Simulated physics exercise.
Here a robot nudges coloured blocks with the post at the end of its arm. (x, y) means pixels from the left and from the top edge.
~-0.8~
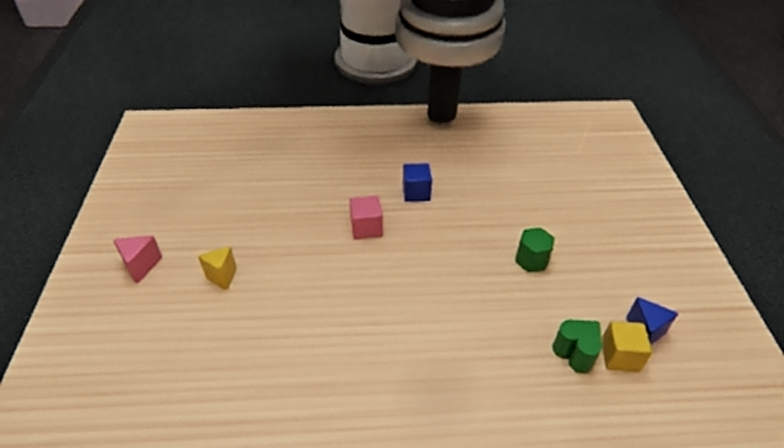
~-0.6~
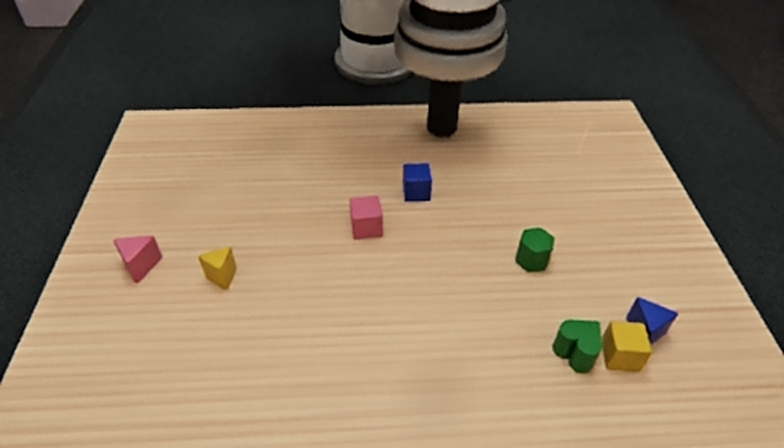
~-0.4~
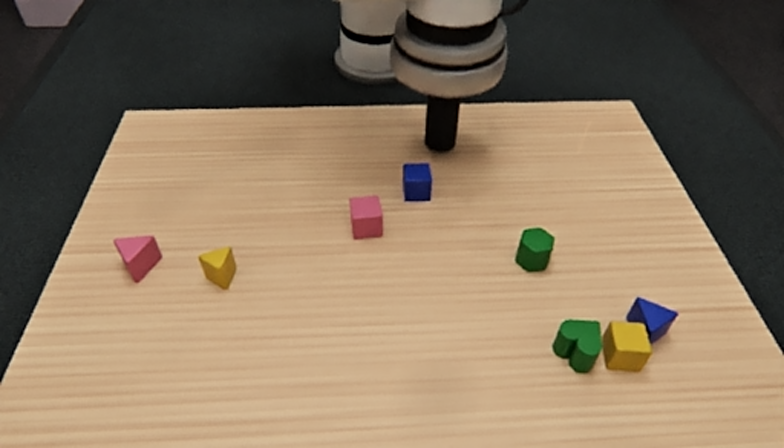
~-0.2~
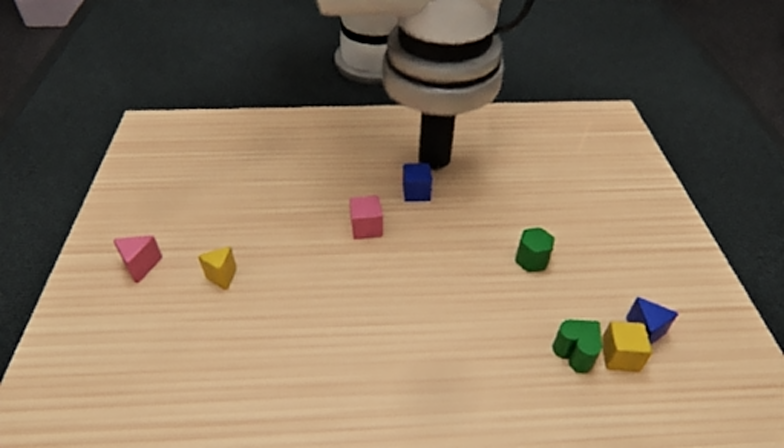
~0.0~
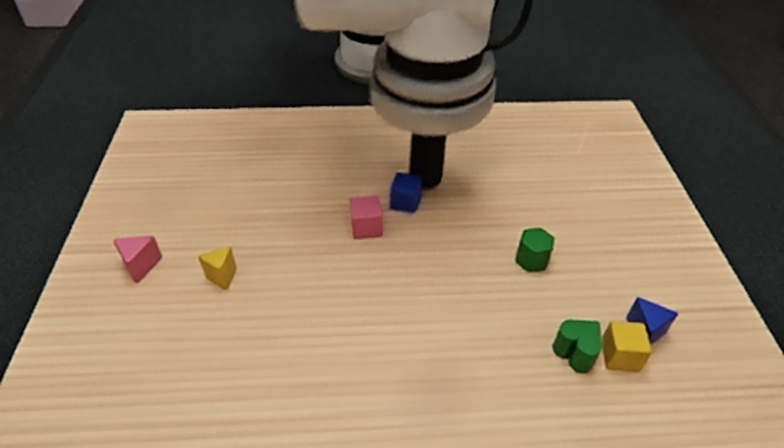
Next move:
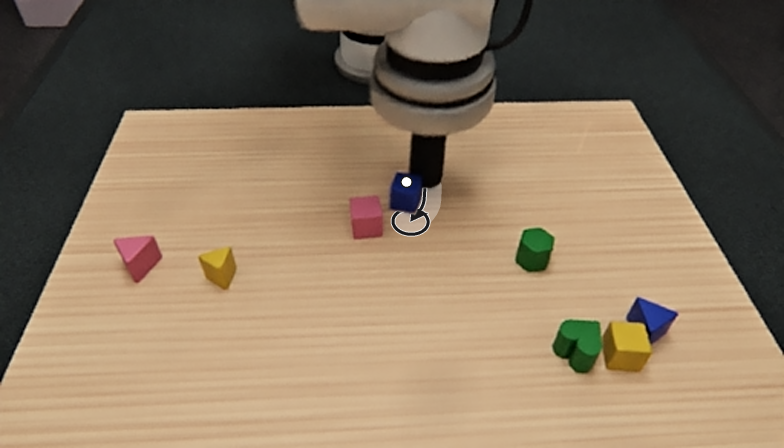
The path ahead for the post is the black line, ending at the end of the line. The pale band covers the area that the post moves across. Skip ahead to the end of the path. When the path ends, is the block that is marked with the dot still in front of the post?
Yes, that is how it ends up.
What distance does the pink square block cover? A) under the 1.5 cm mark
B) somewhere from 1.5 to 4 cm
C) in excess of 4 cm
B (somewhere from 1.5 to 4 cm)
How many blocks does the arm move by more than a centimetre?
Going by the path, two blocks will move.
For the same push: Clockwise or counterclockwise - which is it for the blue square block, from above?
The turn is clockwise.
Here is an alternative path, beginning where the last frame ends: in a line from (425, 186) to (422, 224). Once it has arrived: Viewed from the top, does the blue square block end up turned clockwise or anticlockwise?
Looking down: Clockwise.
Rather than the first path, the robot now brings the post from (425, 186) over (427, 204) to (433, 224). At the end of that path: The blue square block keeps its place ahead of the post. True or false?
The claim does not hold.
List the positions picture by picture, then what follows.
The first frame shows post tip at (442, 115); block tops, pink square block at (366, 206); blue square block at (418, 171).
The second frame shows post at (442, 128); blocks unchanged.
The third frame shows post at (440, 143); blocks unchanged.
The fourth frame shows post at (435, 159); blocks unchanged.
The fifth frame shows post at (426, 177); pink square block at (366, 206); blue square block at (407, 182).
Path on the board, from (425, 186) through (423, 204) to (411, 221); the dot is on the blue square block.
The first path, step by step. Halfway along, post at (423, 197); blue square block at (396, 193), turned 55° clockwise.
At the end, post at (411, 213); pink square block at (349, 213); blue square block at (379, 206), turned 75° clockwise.
